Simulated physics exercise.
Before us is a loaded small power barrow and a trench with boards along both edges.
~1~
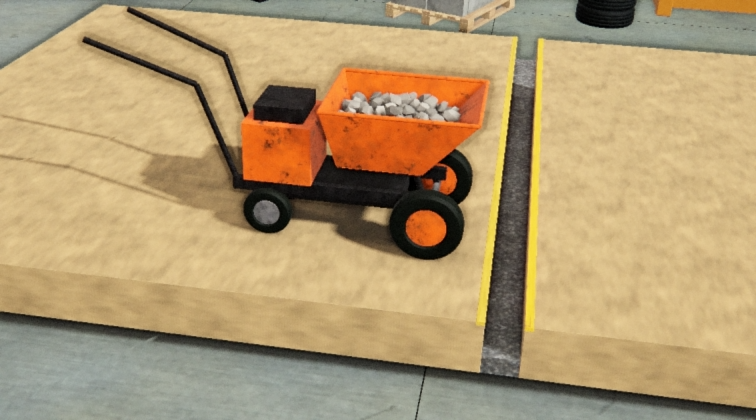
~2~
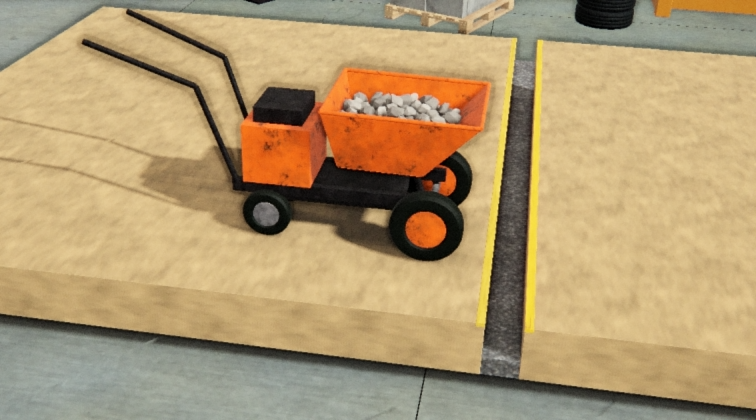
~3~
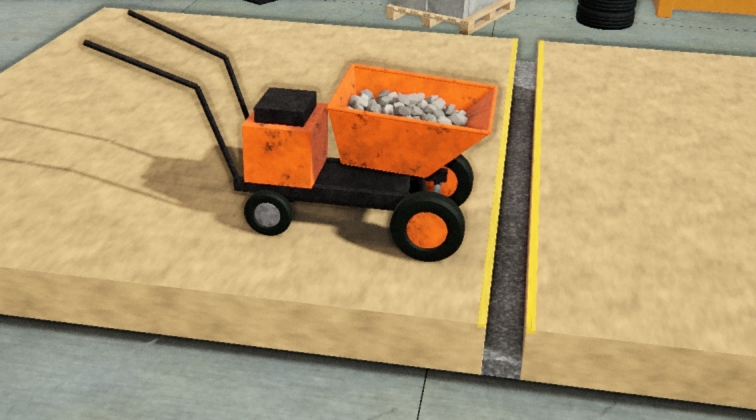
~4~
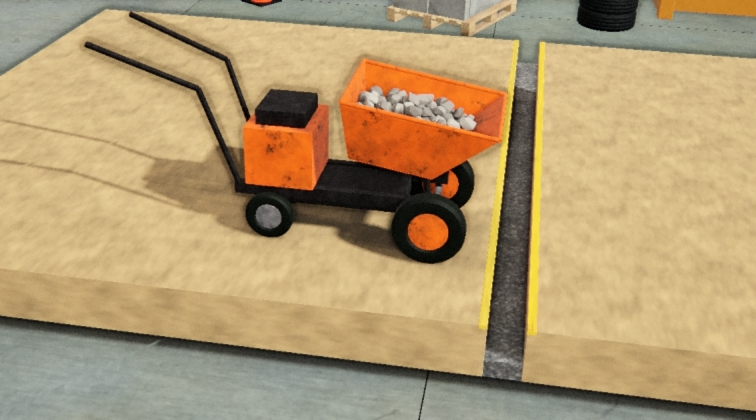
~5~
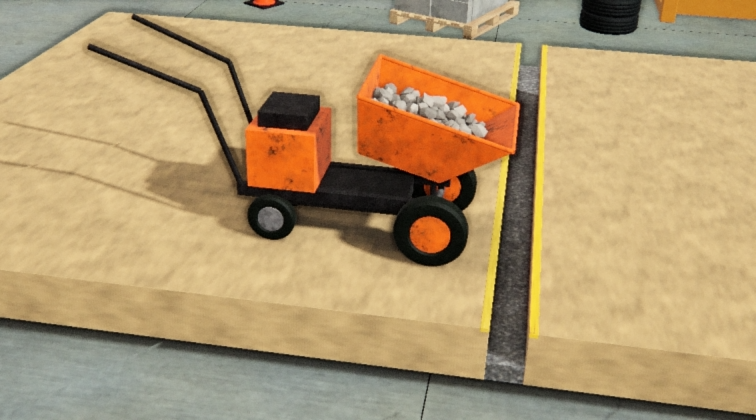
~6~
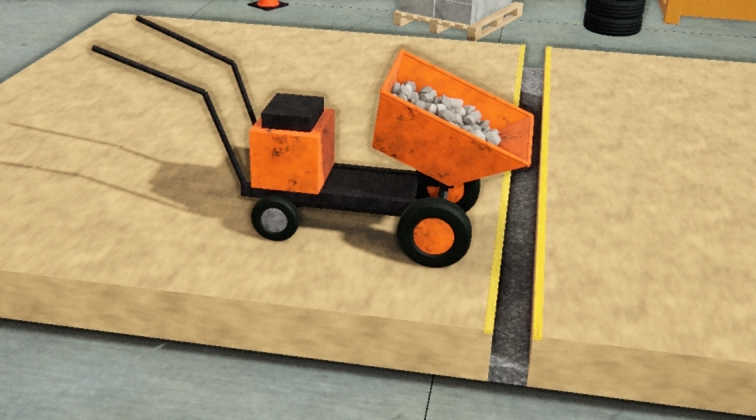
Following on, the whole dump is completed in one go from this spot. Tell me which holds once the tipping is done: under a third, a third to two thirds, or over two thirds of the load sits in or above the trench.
It is under a third.
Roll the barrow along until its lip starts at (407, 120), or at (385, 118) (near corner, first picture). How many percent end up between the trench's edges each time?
First spot: About 60 percent; second spot: About 50 percent.
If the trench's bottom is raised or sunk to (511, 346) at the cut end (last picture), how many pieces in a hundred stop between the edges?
About 0 per cent.
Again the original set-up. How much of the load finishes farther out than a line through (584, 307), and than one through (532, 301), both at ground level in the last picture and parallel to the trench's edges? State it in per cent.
I'd put it near 40 in a hundred, then near 60 in a hundred.
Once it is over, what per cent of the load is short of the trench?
I'd put it at some 0 per cent of the load.
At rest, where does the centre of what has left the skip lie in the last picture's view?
I'd mark it at roughly (594, 250).
Soon after the last picture, skip tipped steeply; all in the skip.
A little later, skip tipped right over; most in the skip; about a quarter beyond it.
Later still, skip tipped right over; about a third in the skip; about two thirds beyond it.
At rest, skip tipped right over; about a third in the skip; a stray few in or heaped over the trench; about two thirds beyond it.
